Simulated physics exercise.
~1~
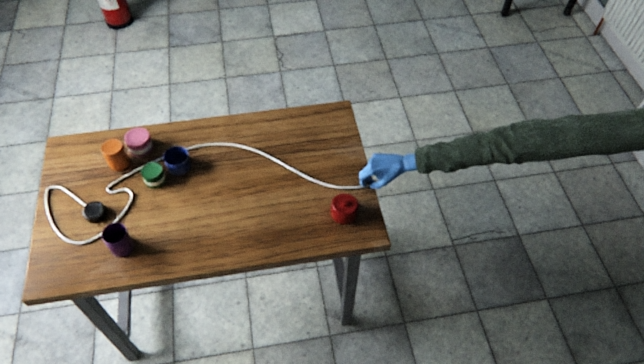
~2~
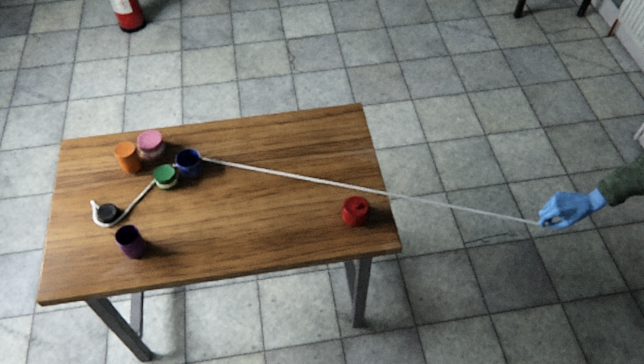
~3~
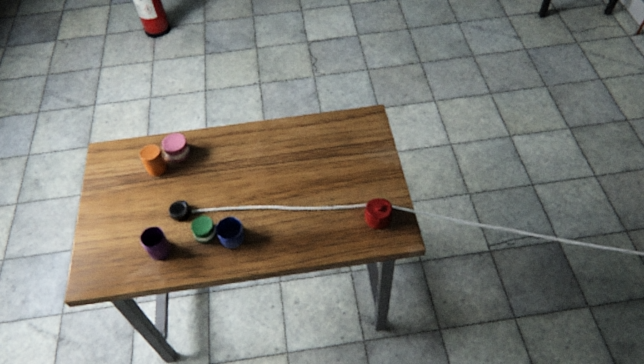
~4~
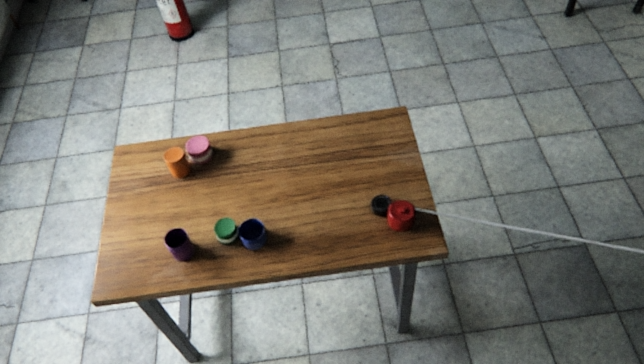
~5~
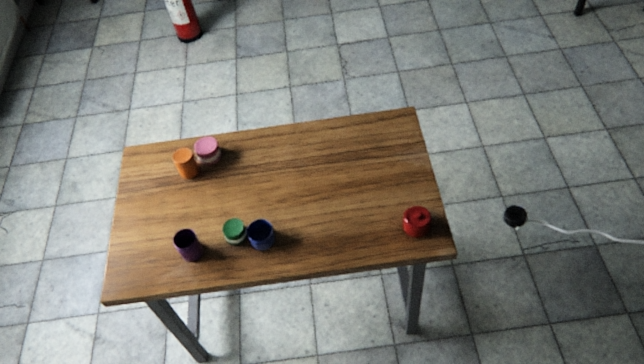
A gloved hand pulls a white cord right, shifting two containers and dragging its black base off the table.
